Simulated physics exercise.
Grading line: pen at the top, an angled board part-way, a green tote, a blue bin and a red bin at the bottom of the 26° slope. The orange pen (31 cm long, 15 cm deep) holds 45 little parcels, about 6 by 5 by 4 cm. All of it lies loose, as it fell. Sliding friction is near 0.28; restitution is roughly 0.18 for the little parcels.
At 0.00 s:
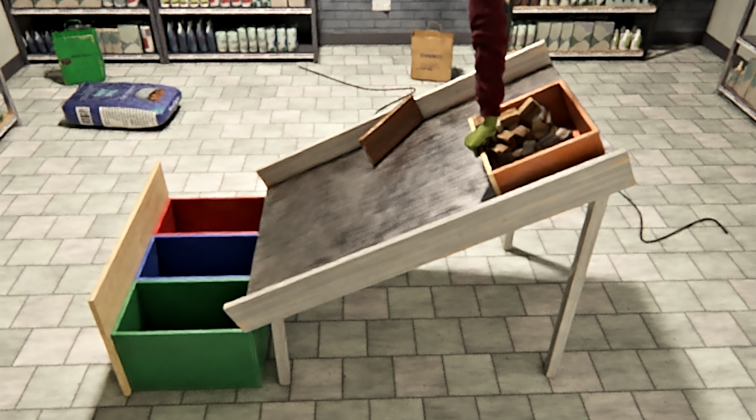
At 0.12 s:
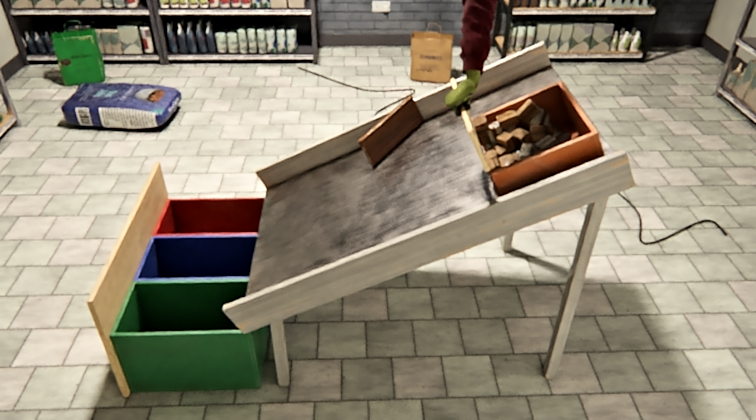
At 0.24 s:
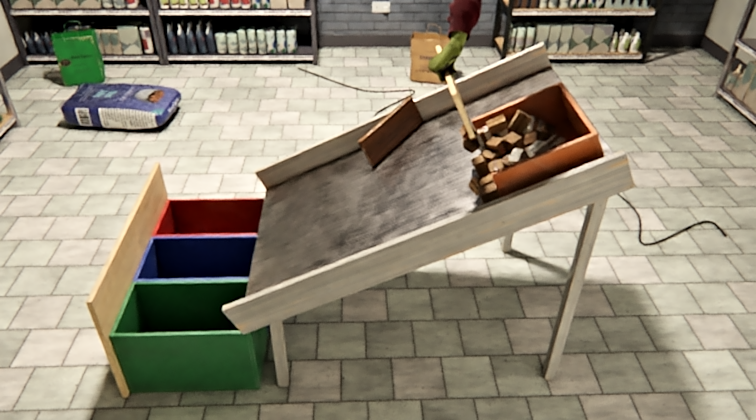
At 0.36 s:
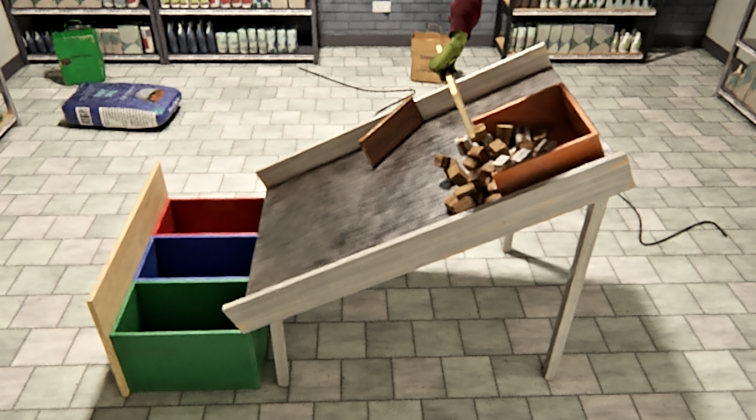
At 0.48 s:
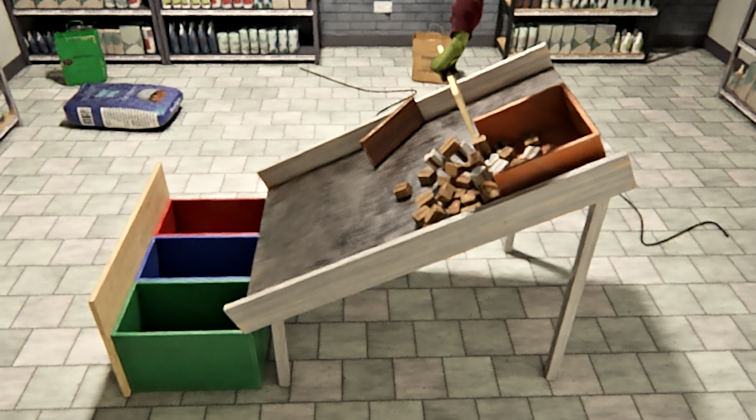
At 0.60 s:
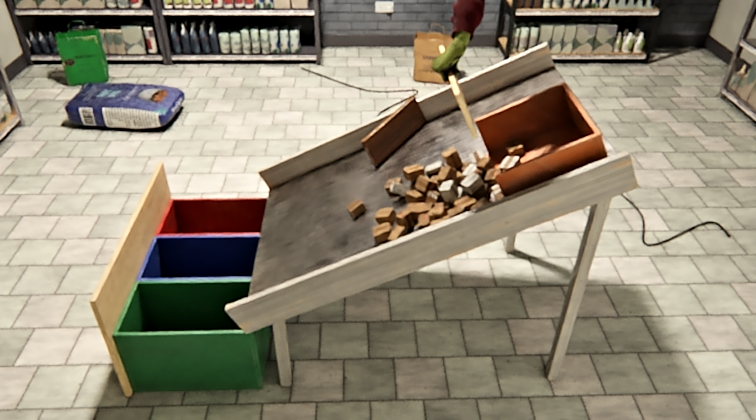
Small blocks tumbling out of an orange pen and sliding down a slope after a gloved hand pulls up its gate.
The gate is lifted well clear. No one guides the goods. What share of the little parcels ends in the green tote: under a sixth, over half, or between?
Ending in the green tote: Upwards of half of them.
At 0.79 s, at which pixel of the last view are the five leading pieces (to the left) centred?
Near (305, 252).
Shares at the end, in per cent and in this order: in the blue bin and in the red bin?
About 35 and 0 per cent.
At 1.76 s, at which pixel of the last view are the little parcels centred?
Around (171, 340).
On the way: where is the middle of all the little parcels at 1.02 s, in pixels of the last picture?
Around (296, 256).
After 0.79 s, 45 on the slope.
After 1.02 s, 4 in the green tote, 3 in the blue bin, 35 on the slope and 3 in the air.
After 1.34 s, 24 in the green tote, 14 in the blue bin, 1 on the slope and 6 in the air.
Final count (at 1.76 s), 30 in the green tote and 15 in the blue bin. Asked share, 30 of 45, 67 per cent.
